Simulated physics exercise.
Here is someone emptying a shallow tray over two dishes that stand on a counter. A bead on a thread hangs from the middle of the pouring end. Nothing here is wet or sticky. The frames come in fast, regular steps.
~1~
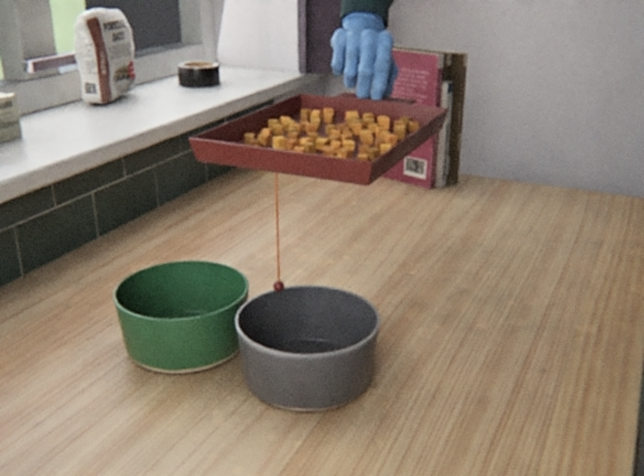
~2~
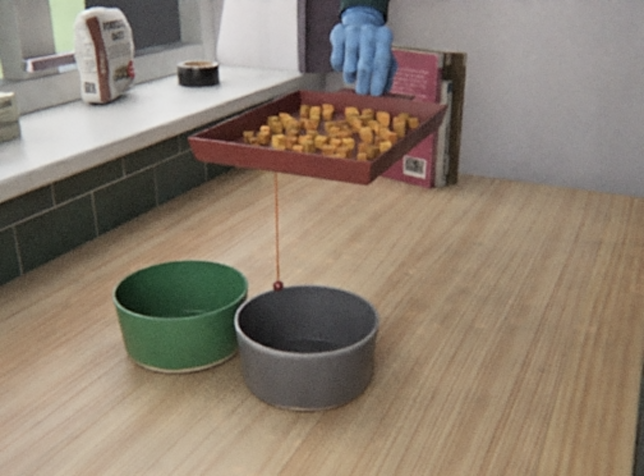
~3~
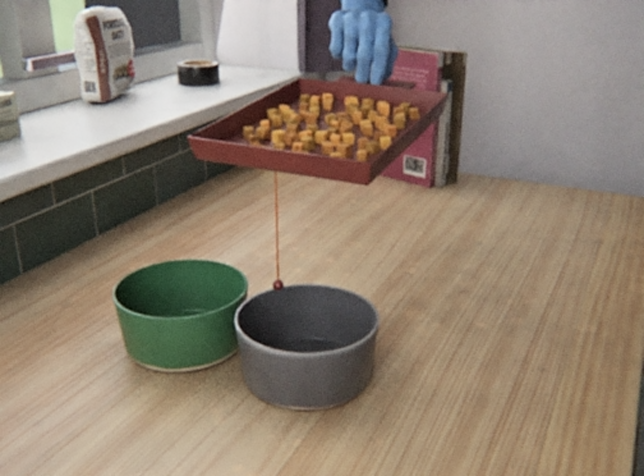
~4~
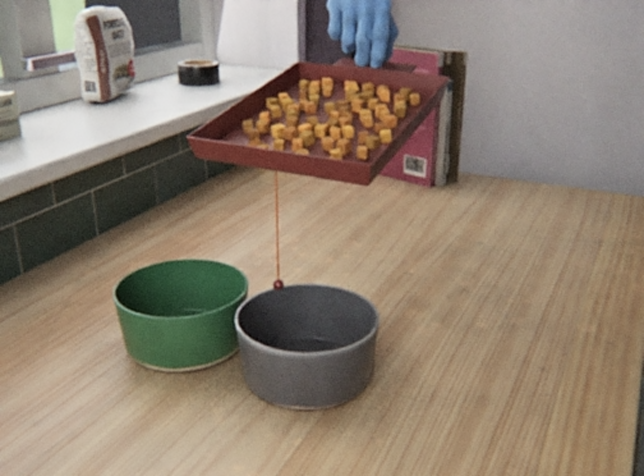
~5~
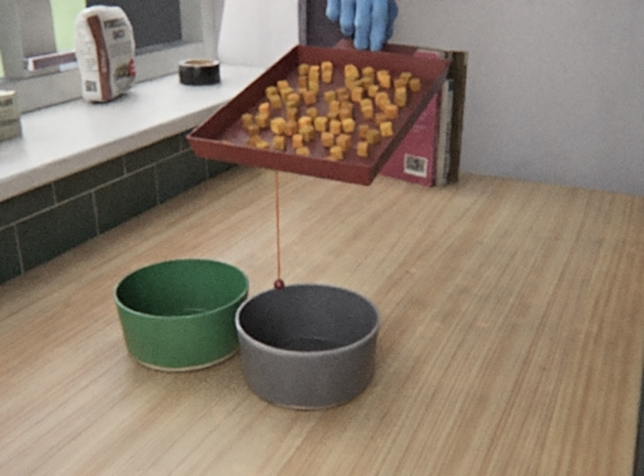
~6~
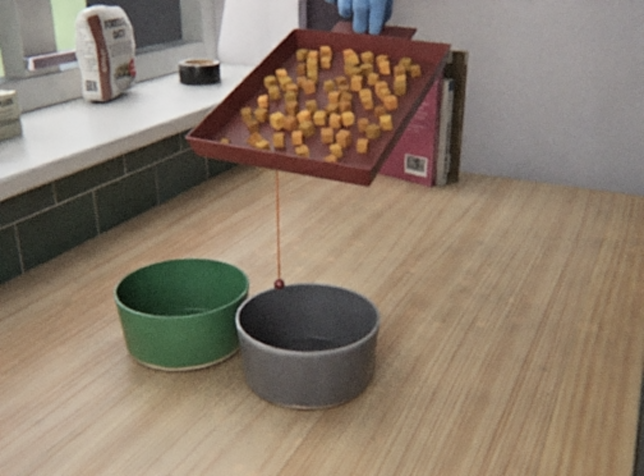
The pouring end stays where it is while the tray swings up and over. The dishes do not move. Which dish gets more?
Fuller: The right-hand dish.
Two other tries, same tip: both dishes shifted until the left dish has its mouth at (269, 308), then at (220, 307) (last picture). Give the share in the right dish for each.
About 10 and 40 per cent.
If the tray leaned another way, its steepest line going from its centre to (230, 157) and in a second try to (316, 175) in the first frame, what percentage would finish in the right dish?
Roughly 0 per cent, and 50 per cent.
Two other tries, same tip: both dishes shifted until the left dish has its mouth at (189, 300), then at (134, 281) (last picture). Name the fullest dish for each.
In turn: The right one; the dish on the right.
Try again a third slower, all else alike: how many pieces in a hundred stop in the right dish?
Near 40 %.
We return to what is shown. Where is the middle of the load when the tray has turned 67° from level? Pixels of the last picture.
Close to (294, 144).
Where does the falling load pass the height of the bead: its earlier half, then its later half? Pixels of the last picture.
Early half (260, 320), late half (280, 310).
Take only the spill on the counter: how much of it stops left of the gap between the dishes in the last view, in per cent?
Roughly 80 in a hundred.
Shortly afterwards, tray tipped steeply; all but a few on the tray; only a few in the air.
Next, tray tipped past a quarter turn; the bulk on the tray; a little in the right dish; only a few in the left dish; only a few outside both; only a few in the air.
Some moments later, tray tipped past a quarter turn; near half in the right dish; a little in the left dish; near half outside both.
In the end, tray tipped past a quarter turn; near half in the right dish; a little in the left dish; near half outside both.
